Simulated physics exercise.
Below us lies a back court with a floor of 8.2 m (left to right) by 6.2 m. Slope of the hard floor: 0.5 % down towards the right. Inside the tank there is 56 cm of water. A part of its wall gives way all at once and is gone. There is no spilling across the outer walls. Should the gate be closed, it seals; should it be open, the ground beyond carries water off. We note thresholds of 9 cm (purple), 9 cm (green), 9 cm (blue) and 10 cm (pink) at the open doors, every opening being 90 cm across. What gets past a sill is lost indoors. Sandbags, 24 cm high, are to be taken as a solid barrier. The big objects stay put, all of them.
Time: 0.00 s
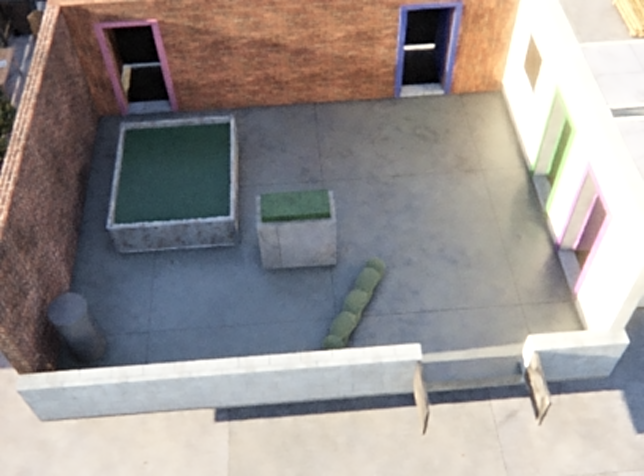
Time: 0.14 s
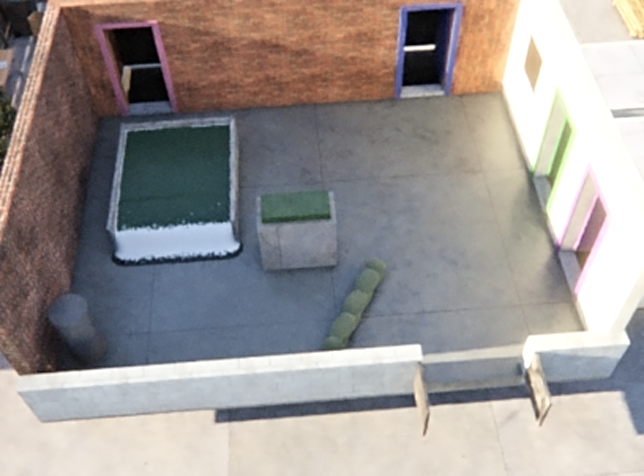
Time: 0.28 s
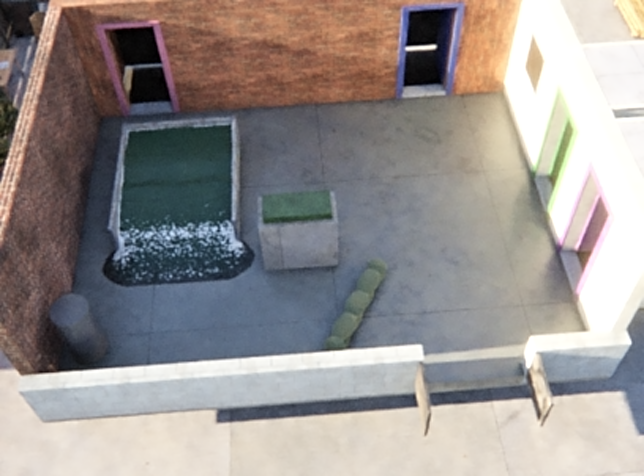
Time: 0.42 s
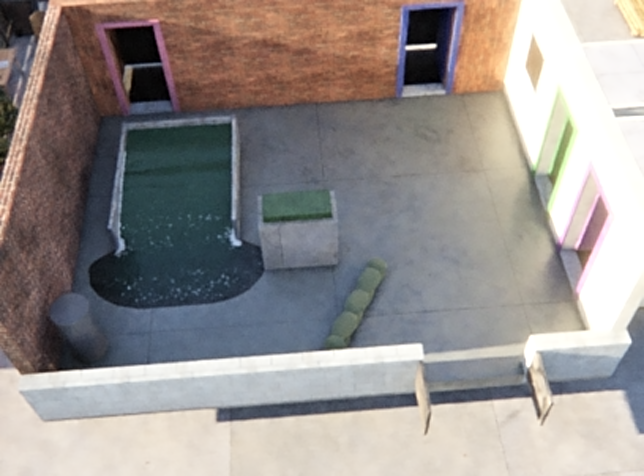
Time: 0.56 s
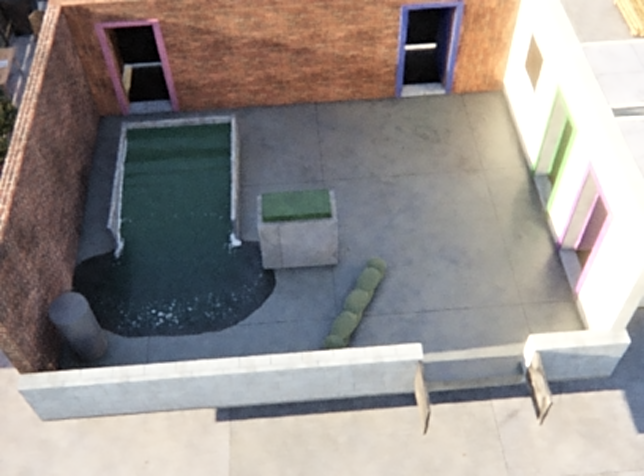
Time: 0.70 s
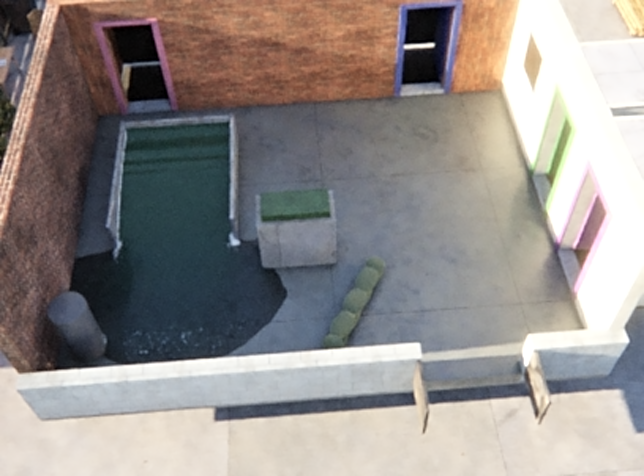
A walled back court with a grey paved floor is seen from high above by a still camera. A tank of dark green water stands at left near brick walls and a pink-edged opening, beside a green-topped block, a rounded green hedge and a grey cylinder. The tank's near wall vanishes, and water pours out in white froth, spreading darkly around the cylinder towards the low front wall.
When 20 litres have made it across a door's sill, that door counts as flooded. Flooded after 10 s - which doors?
In the end purple door: Under the set amount; green door: Under the set amount; blue door: Under the set amount; pink door: Under the set amount.
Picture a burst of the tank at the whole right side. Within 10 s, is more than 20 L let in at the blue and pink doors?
Then: Blue past it, pink under.
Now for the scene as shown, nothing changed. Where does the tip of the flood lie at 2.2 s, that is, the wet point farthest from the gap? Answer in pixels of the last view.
Somewhere about (421, 367).
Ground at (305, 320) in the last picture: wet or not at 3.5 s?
By then the spot is drenched.
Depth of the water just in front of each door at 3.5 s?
Centimetres: Purple 0 / green 0 / blue 0 / pink 0.
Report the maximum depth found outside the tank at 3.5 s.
Roughly 30 cm.
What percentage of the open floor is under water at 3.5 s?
Covered: Roughly 40 per cent.
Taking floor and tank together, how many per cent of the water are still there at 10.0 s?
Around 98 percent of the water.
After 1.4 s water covers 20 % of the floor and is deepest (32 cm) near (161, 386); purple door not reached, green door not reached, blue door not reached, pink door not reached.
After 2.2 s water covers 25 % of the floor and is deepest (38 cm) near (53, 395); purple door not reached, green door not reached, blue door not reached, pink door not reached.
After 3.5 s water covers 40 % of the floor and is deepest (30 cm) near (68, 372); purple door not reached, green door not reached, blue door not reached, pink door not reached.
After 6.0 s water covers 75 % of the floor and is deepest (22 cm) near (324, 333); purple door 7 cm at the sill, 1 L in, green door 4 cm at the sill, 0 L in, blue door not reached, pink door 9 cm at the sill, 0 L in.
After 10.0 s water covers 85 % of the floor and is deepest (12 cm) near (53, 395); purple door 5 cm at the sill, 1 L in, green door 4 cm at the sill, 0 L in, blue door 8 cm at the sill, 0 L in, pink door 6 cm at the sill, 3 L in.
